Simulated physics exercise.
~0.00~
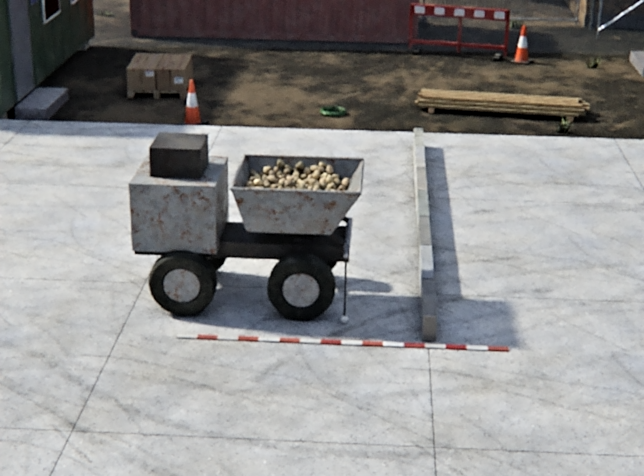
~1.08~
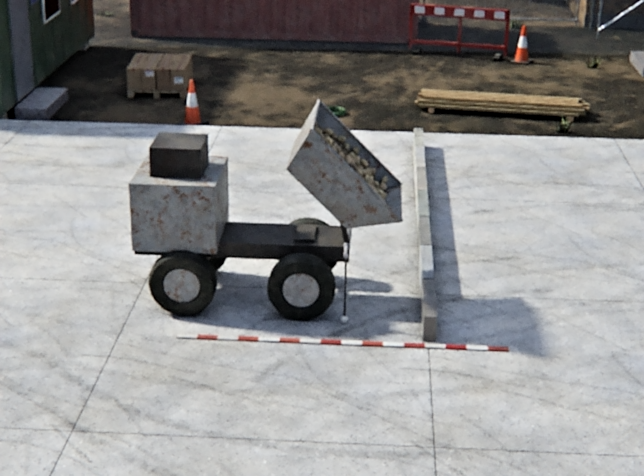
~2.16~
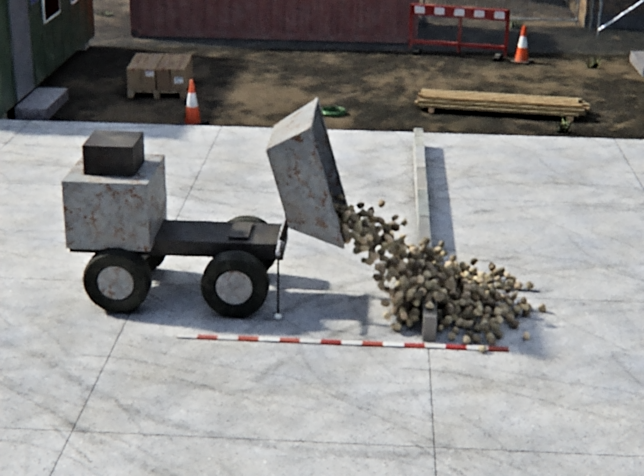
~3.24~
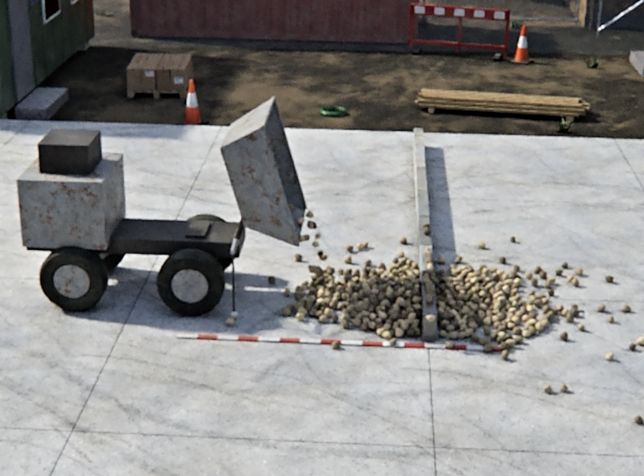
A small grey dumper with black wheels, its rusty skip full of round tan stones, stands on a pale concrete yard seen from above and to the side, left of a low grey kerb. A red-and-white staff lies in front, with orange cones, timber and a crate behind. The skip tips steeply to the right while the stones still sit inside. Then the dumper draws back to the left as the stones pour out and heap across the kerb. Finally the steeply tilted skip is almost empty, and the stones lie spread on both sides, a few scattered farther right.
